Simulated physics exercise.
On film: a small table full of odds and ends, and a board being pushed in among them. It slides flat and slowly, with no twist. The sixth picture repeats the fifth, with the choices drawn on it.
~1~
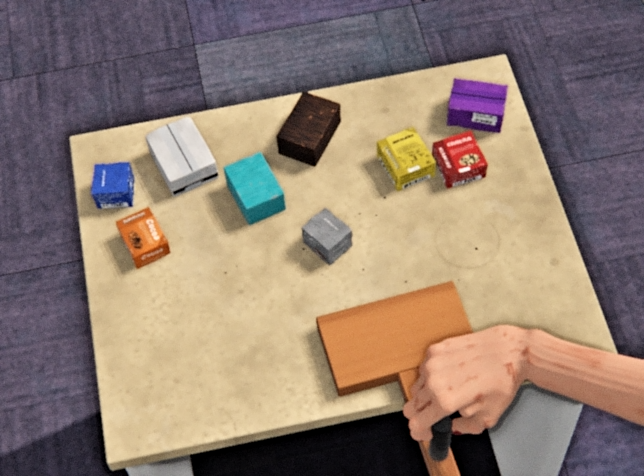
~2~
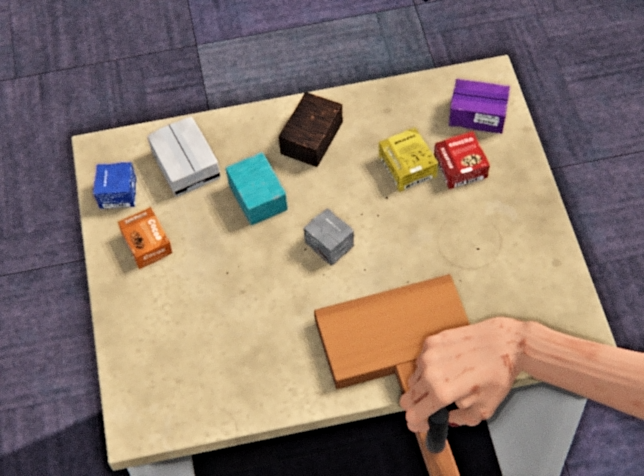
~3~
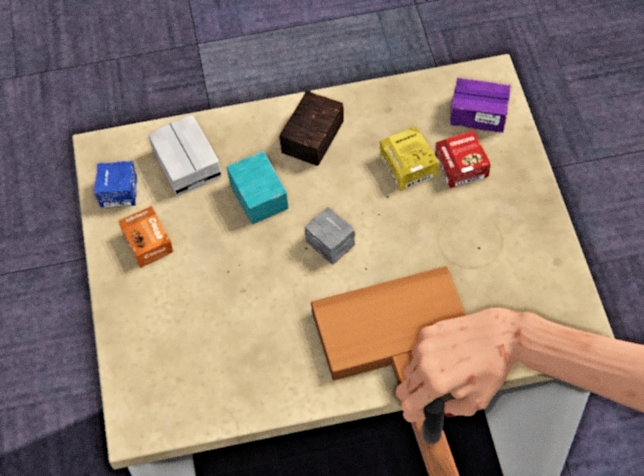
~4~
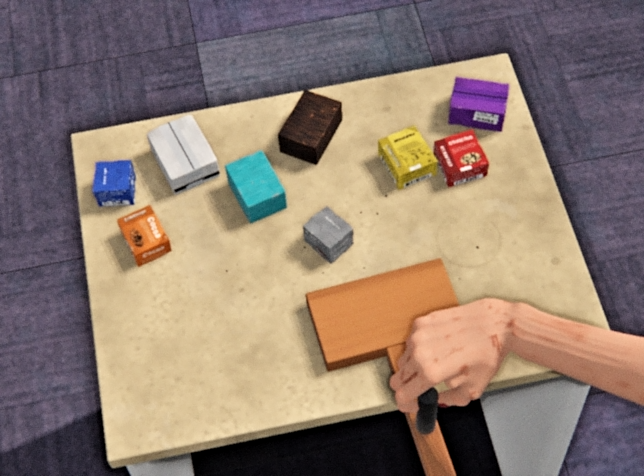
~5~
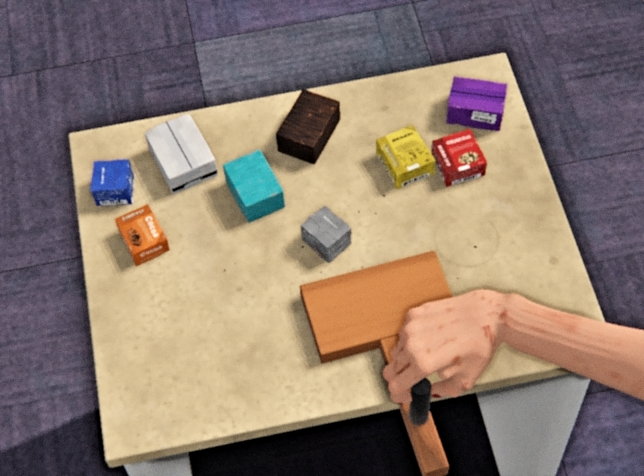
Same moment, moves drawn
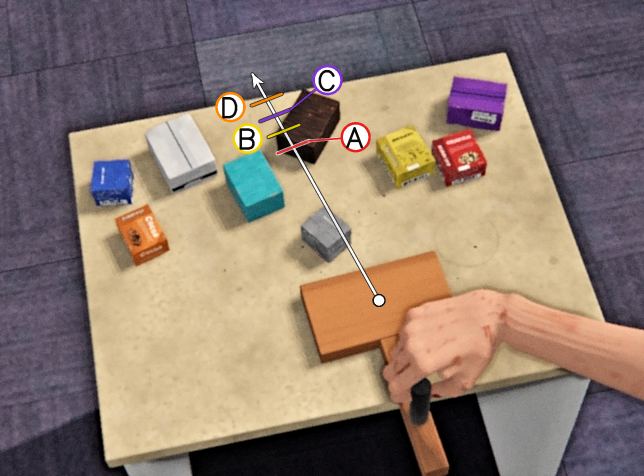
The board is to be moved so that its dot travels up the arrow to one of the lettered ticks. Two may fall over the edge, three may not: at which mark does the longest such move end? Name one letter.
Up to mark B.
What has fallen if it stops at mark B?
The black block.
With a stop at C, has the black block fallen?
By then, yes.
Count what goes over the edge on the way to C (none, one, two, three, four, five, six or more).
Three.
On the marked copy, A at (293, 147); B at (284, 131); C at (275, 115); D at (267, 100); the arrow from (379, 300) to (252, 74); the white dot at (379, 300).
Following B. Soon after the start, board (343, 241); grey packet (316, 194); blue box (113, 183).
Later, board (309, 181); black block (303, 89); turquoise block (236, 141).
In the end, board (285, 138); black block over the edge; turquoise block (213, 99); one fallen.
As for the rest, A is within the limit but short; C drops three; D drops three.
